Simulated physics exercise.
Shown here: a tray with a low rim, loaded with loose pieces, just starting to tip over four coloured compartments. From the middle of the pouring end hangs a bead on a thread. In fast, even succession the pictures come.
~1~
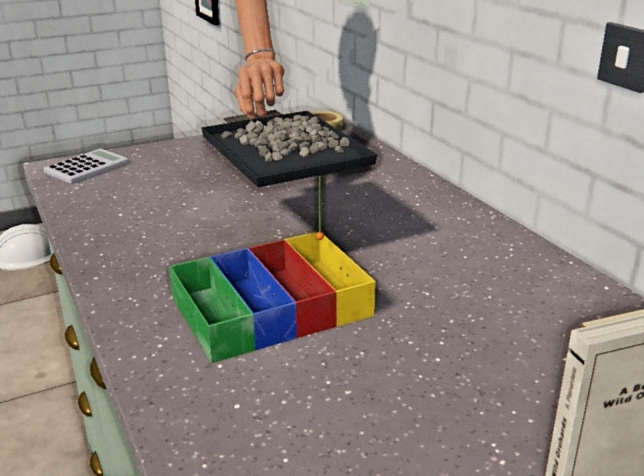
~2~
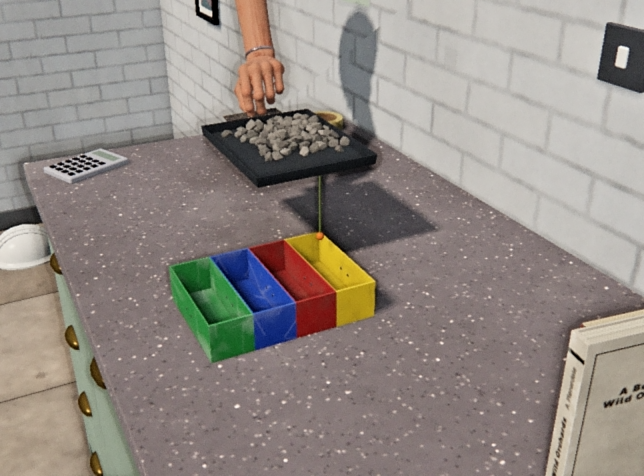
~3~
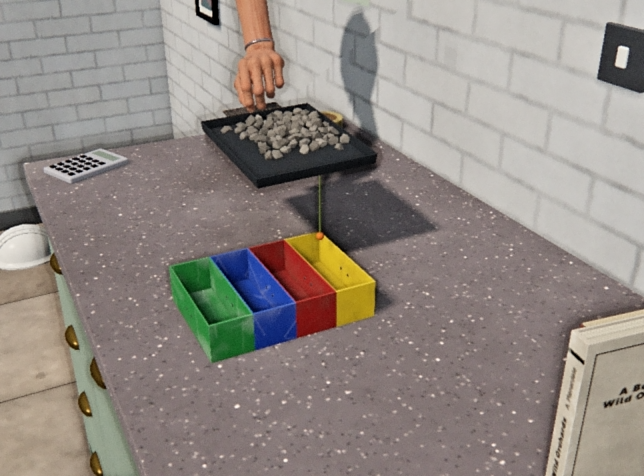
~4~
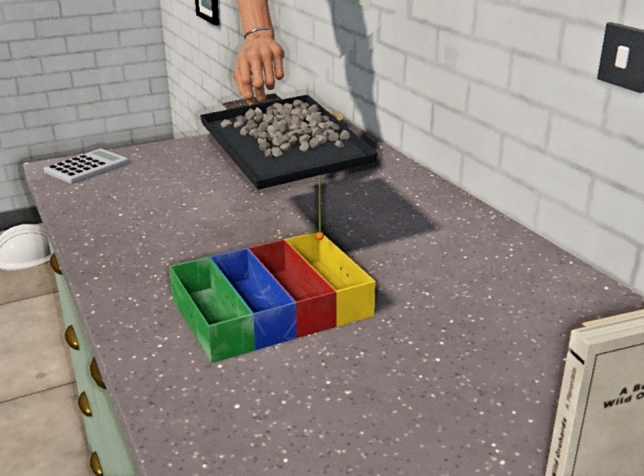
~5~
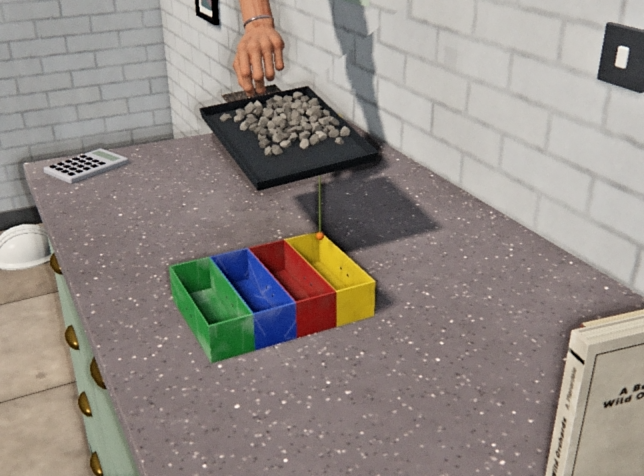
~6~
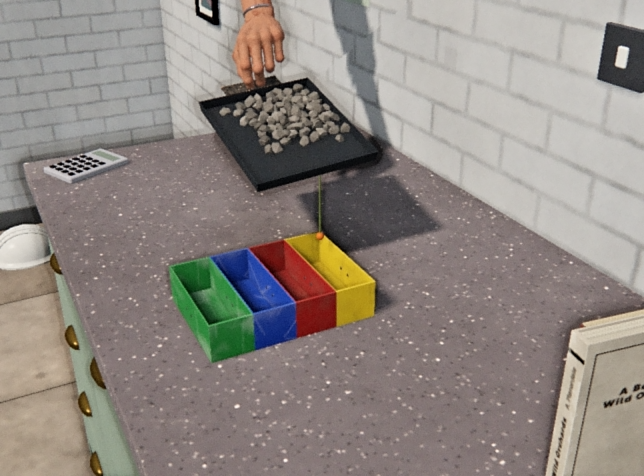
A dark tray of grey gravel starts out nearly level above a green, blue, red and yellow compartment box on a speckled countertop, a hand at its far edge. The tray then tilts slightly, its near left corner lowest, as the hand lifts a little and the compartments stay still.
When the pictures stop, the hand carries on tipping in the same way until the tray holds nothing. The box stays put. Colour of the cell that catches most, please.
The colour is red.
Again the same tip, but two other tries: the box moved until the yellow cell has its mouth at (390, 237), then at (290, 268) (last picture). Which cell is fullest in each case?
First try: That green cell. Second try: The yellow one.
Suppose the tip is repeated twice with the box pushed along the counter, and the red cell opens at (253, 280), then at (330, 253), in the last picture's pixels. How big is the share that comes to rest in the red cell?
About 20 per cent first, then about 20 per cent.
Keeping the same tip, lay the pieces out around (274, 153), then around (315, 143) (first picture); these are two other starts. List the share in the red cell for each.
First 60 %, then 50 %.
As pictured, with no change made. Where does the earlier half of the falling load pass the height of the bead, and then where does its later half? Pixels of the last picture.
Early half: (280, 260); late half: (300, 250).
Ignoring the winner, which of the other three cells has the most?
That's that yellow cell.
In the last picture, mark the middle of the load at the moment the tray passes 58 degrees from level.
The centre of the load shows up near (293, 162) in the last view.
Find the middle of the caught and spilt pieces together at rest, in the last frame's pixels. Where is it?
Near pixel (299, 300).
Soon after the last picture, tray tipped steeply; most on the tray; a stray few in the red cell; a stray few in the yellow cell; a stray few in the blue cell; a small part falling or outside the box.
A little later, tray tipped right over; about a third on the tray; about a quarter in the red cell; a small part in the yellow cell; a small part in the blue cell; about a quarter falling or outside the box.
Later still, tray tipped past a quarter turn; about two thirds in the red cell; about a quarter in the yellow cell; a small part in the blue cell; a stray few falling or outside the box.
At rest, tray tipped past a quarter turn; about two thirds in the red cell; about a quarter in the yellow cell; a small part in the blue cell; none in the green cell; a stray few outside the box.
